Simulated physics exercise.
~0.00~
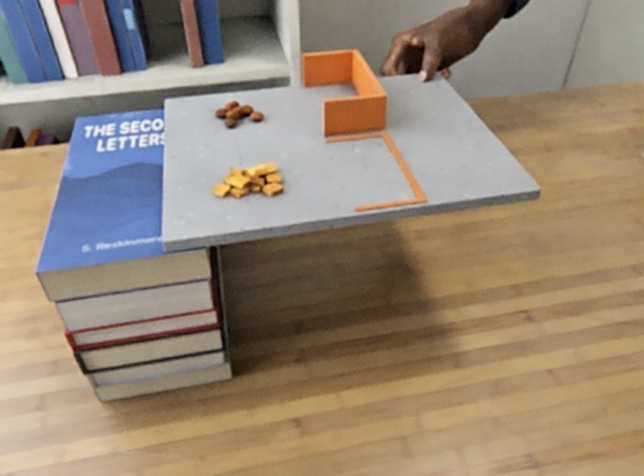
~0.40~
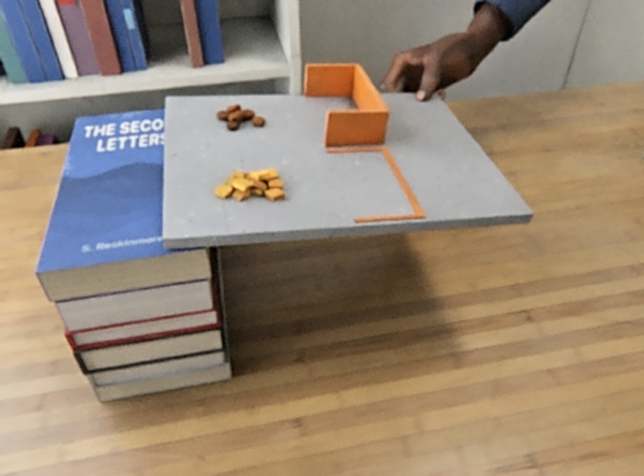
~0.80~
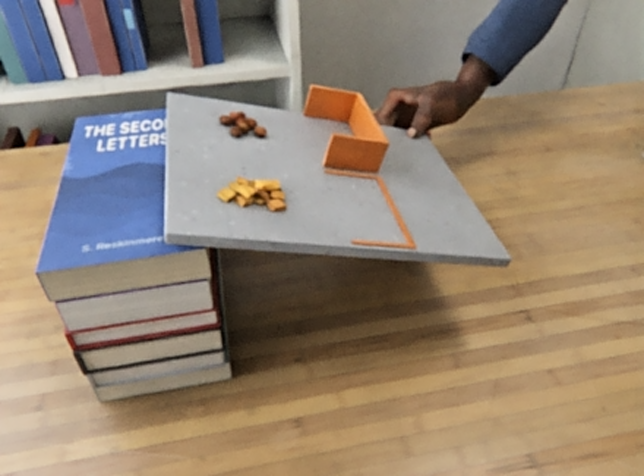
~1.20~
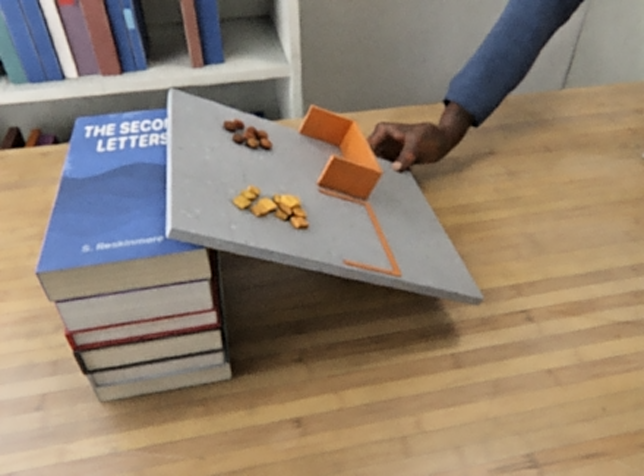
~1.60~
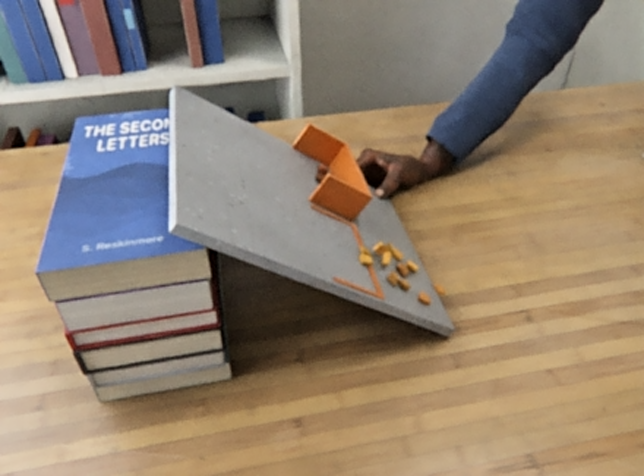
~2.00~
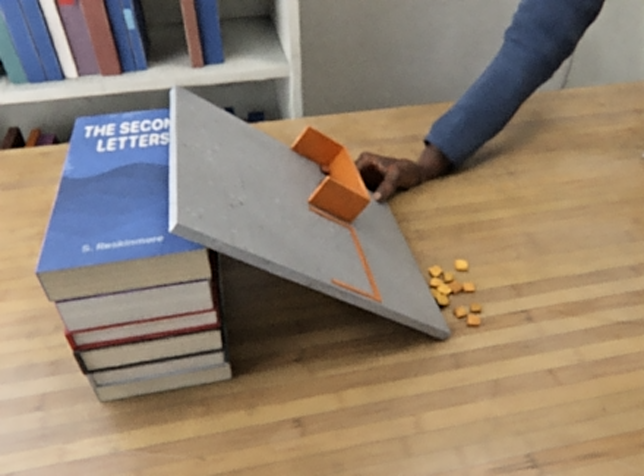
A grey board rests at its left end on a stack of books topped by a blue one, seen from slightly above on a striped wooden counter with bookshelves behind. On it sit a nearer handful of yellow-orange chunks and a farther handful of small brown pieces, with a flat orange strip and a taller orange fence further along. A hand under the free right end slowly lowers it, steepening the slope. The yellow chunks begin to slide, then cross the flat strip and spill onto the counter. The brown pieces slide down and end up gathered behind the fence.
